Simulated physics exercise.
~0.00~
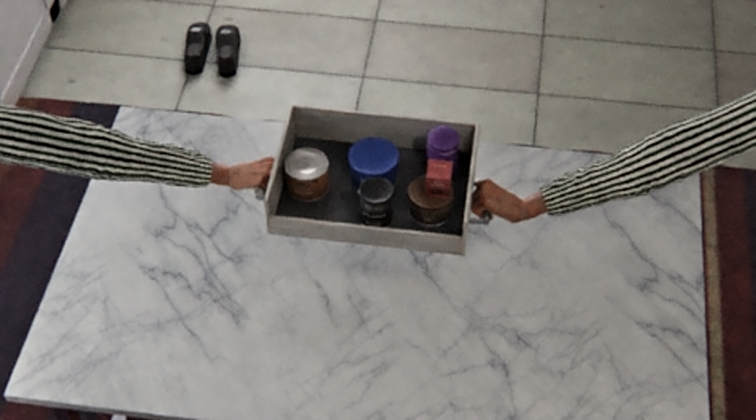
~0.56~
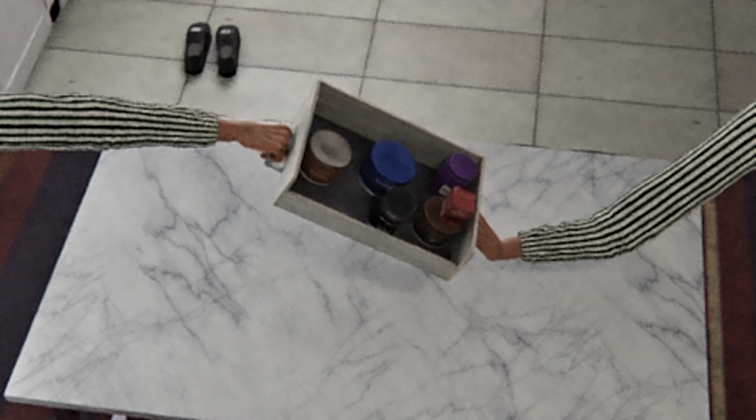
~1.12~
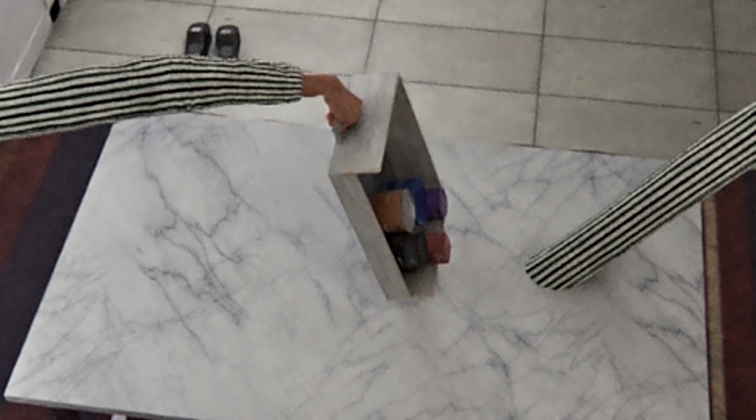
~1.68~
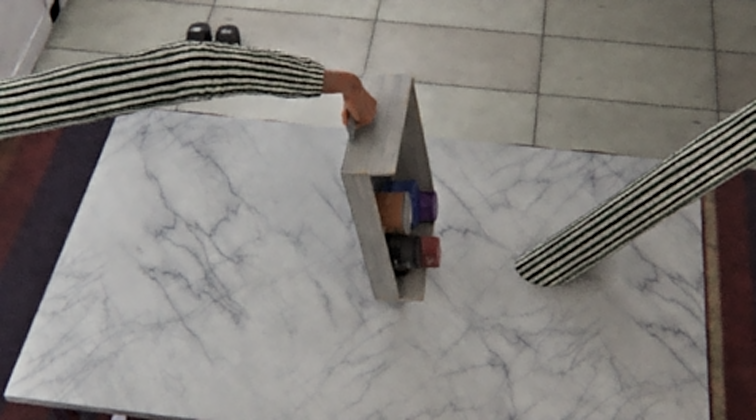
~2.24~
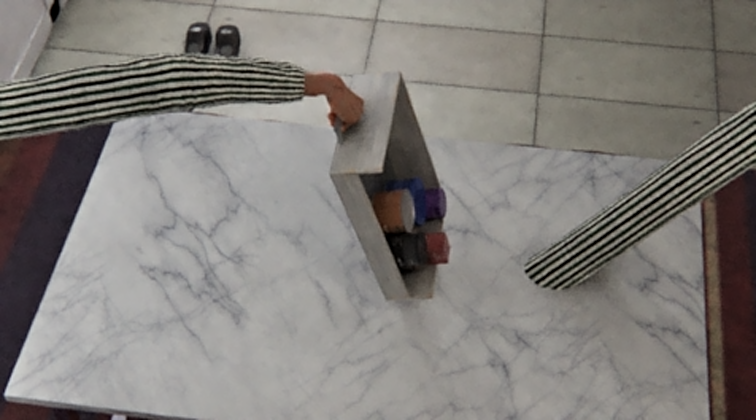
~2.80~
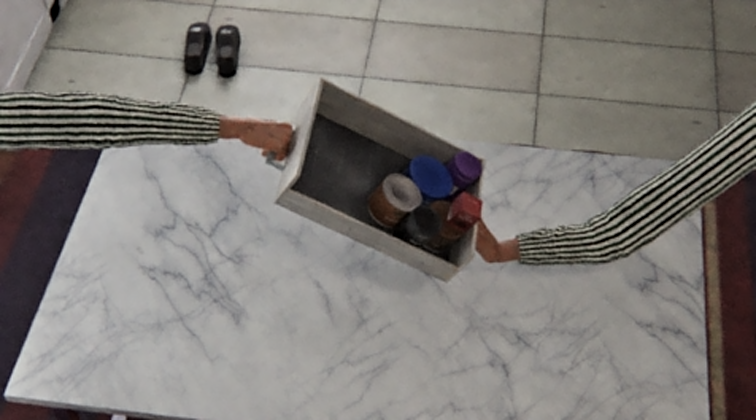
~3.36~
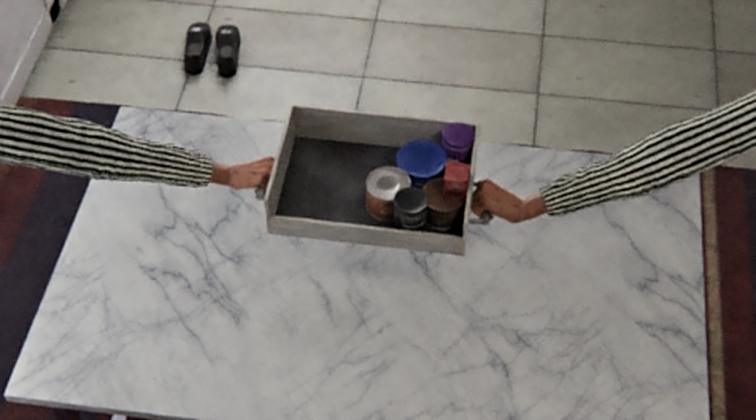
An open gray crate holding six small containers is held level by two hands in striped sleeves above a marble table. Its right side swings down, and the red carton and purple jar begin to lean. The crate tips steeply until it stands almost on end, and the containers bunch toward the lowered side, some lying over. After wavering slightly there, it swings back up and the leaning items right themselves. It ends level in both hands, with everything still inside, crowded toward the right, and the left part bare.
